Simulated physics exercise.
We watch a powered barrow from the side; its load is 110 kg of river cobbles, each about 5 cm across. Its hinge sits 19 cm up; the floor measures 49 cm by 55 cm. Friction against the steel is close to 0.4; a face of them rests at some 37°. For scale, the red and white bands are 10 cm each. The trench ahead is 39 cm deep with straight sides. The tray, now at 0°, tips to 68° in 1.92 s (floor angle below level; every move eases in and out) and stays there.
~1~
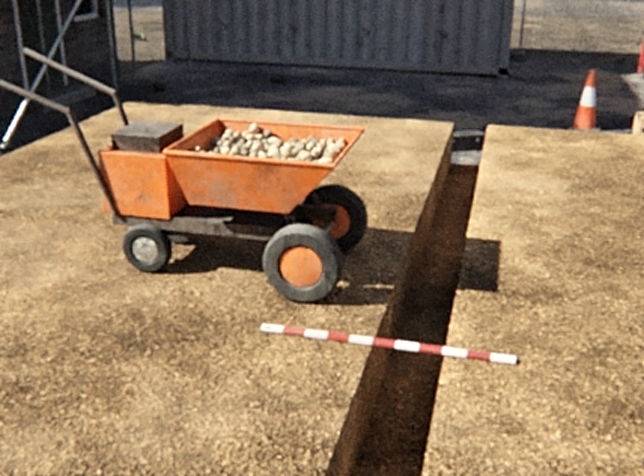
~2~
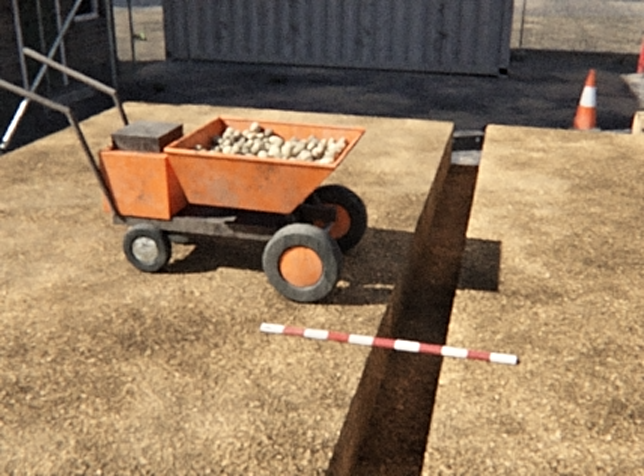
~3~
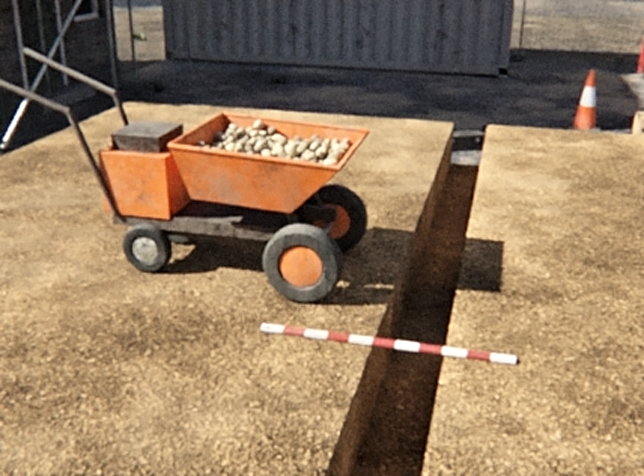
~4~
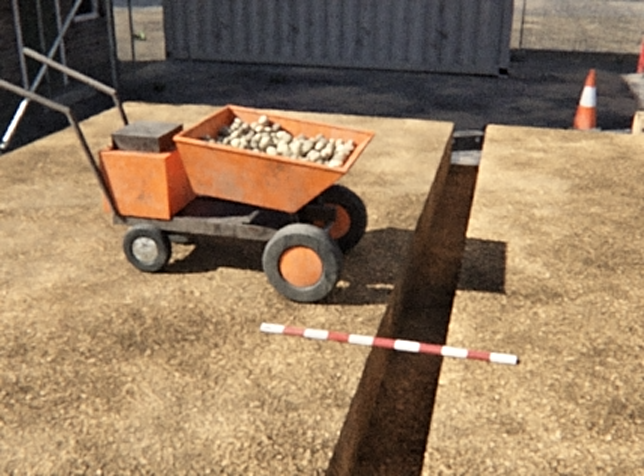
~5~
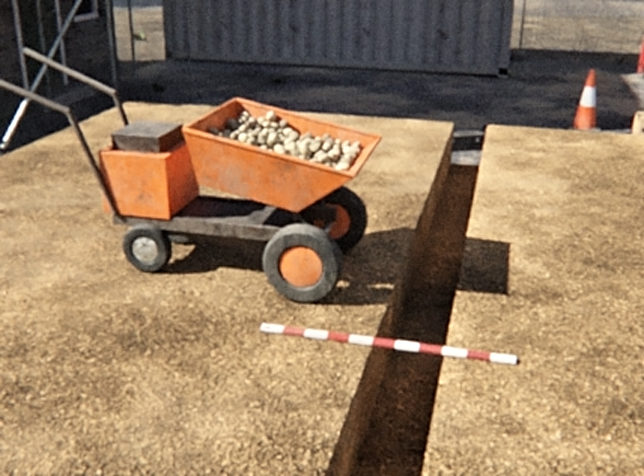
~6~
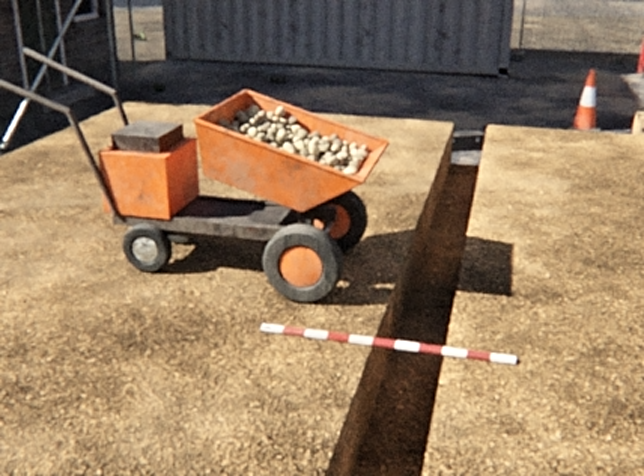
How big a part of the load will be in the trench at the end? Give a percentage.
Roughly 59 per cent ends in the trench.
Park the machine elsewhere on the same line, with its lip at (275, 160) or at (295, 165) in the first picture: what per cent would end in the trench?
First some 95, then 100 per cent.
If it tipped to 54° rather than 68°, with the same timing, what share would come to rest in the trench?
In that case some 45 per cent.
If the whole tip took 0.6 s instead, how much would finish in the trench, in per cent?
In that case some 35 per cent.
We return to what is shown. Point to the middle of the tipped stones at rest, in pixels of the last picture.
Their middle is at about (446, 336).
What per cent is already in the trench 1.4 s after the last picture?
About 25 per cent by then.
Then, 0.8 s after the last picture the floor is at 57°, 100 % in the tray; the foremost stones are at (418, 227).
Then, 1.4 s after the last picture the floor is at 68°, 45 % in the tray, 27 % in the trench, 28 % past the trench; the foremost stones are at (527, 294).
Then, 1.8 s after the last picture the floor is at 68°, 17 % in the tray, 42 % in the trench, 41 % past the trench; the foremost stones are at (576, 297).
Then, 3.7 s after the last picture the floor is at 68°, 0 % in the tray, 59 % in the trench, 41 % past the trench; the foremost stones are at (591, 301).
